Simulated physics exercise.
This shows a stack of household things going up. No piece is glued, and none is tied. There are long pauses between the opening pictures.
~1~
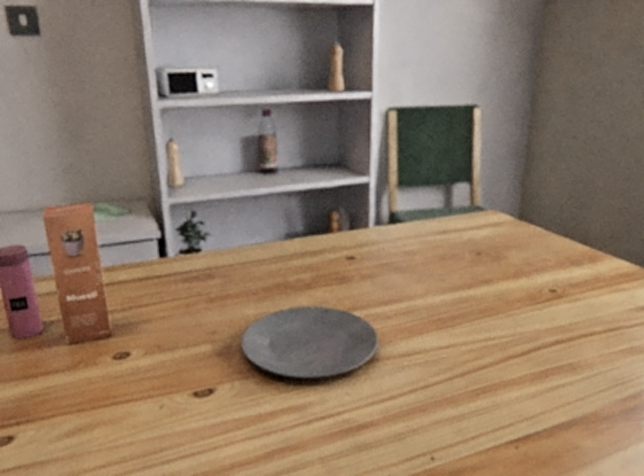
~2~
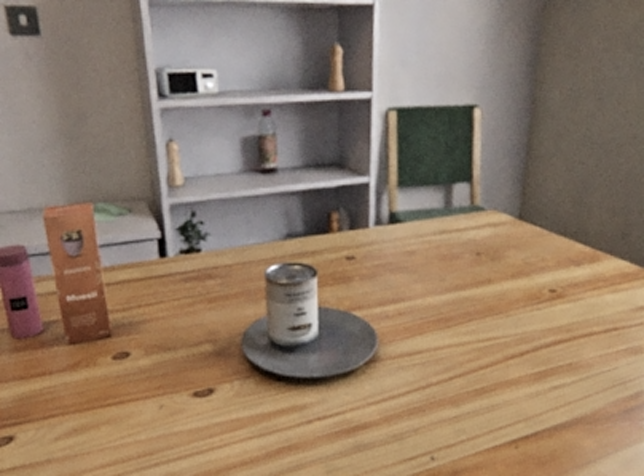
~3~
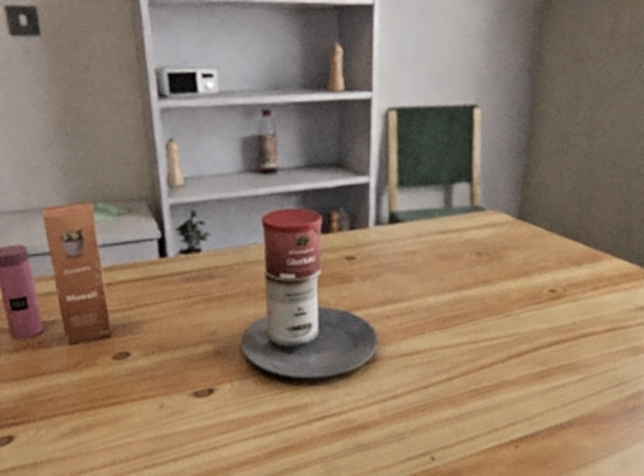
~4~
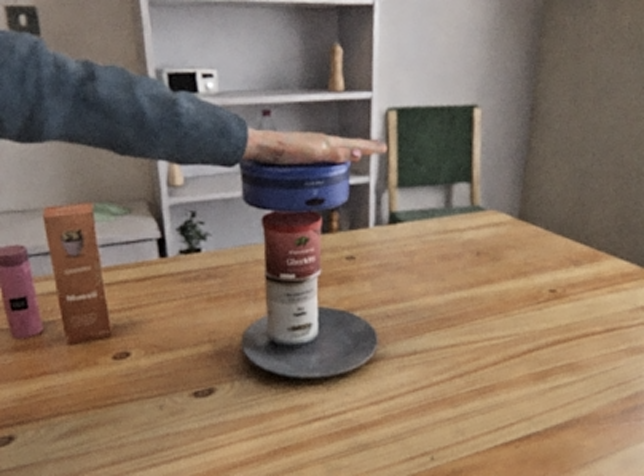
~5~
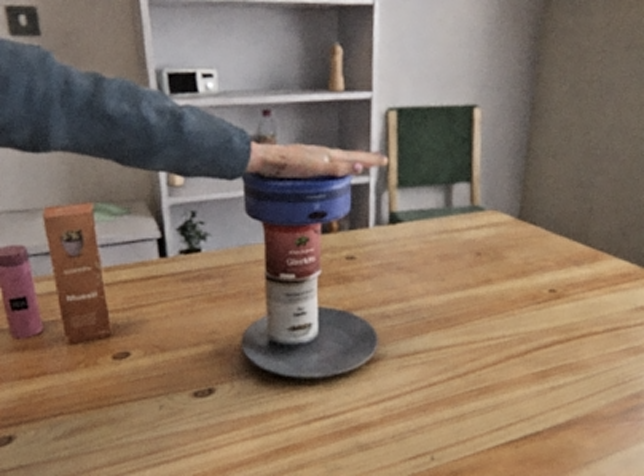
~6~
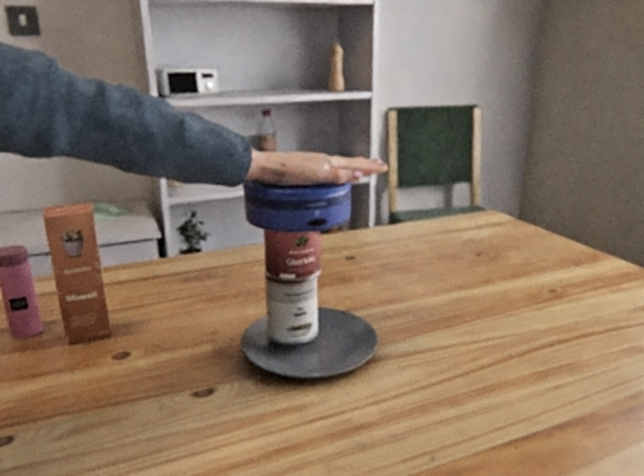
We see a grey plate on a wooden table, where a white tin and then a red container appear stacked on it, before a hand lowers a wide blue tub onto the top and keeps its palm resting there.
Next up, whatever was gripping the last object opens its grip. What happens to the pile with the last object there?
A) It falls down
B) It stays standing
B.
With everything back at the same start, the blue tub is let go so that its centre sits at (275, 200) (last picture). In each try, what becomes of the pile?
Outcome: The pile is still standing.
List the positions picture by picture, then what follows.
In the first picture, the last thing is not in view yet; pink shaker (19, 292).
In the second picture, the last thing is not in view yet.
In the third picture, the last thing is not in view yet; orange carton (79, 274).
In the fourth picture, on its way; blue tub (295, 178); white tin (292, 303).
In the fifth picture, on its way; blue tub (297, 191); grey plate (310, 342).
In the sixth picture, in place under the hand; blue tub (298, 197); pink shaker (19, 292).
Then, 0.70 s after the last picture, things are still on the move.
Then, 1.60 s after the last picture, nothing has stirred.
Then, 2.50 s after the last picture, blue tub resting near (298, 199).
At rest, all 6 in place. Seen from the same camera at the end, blue tub near (299, 199). The pile holds.
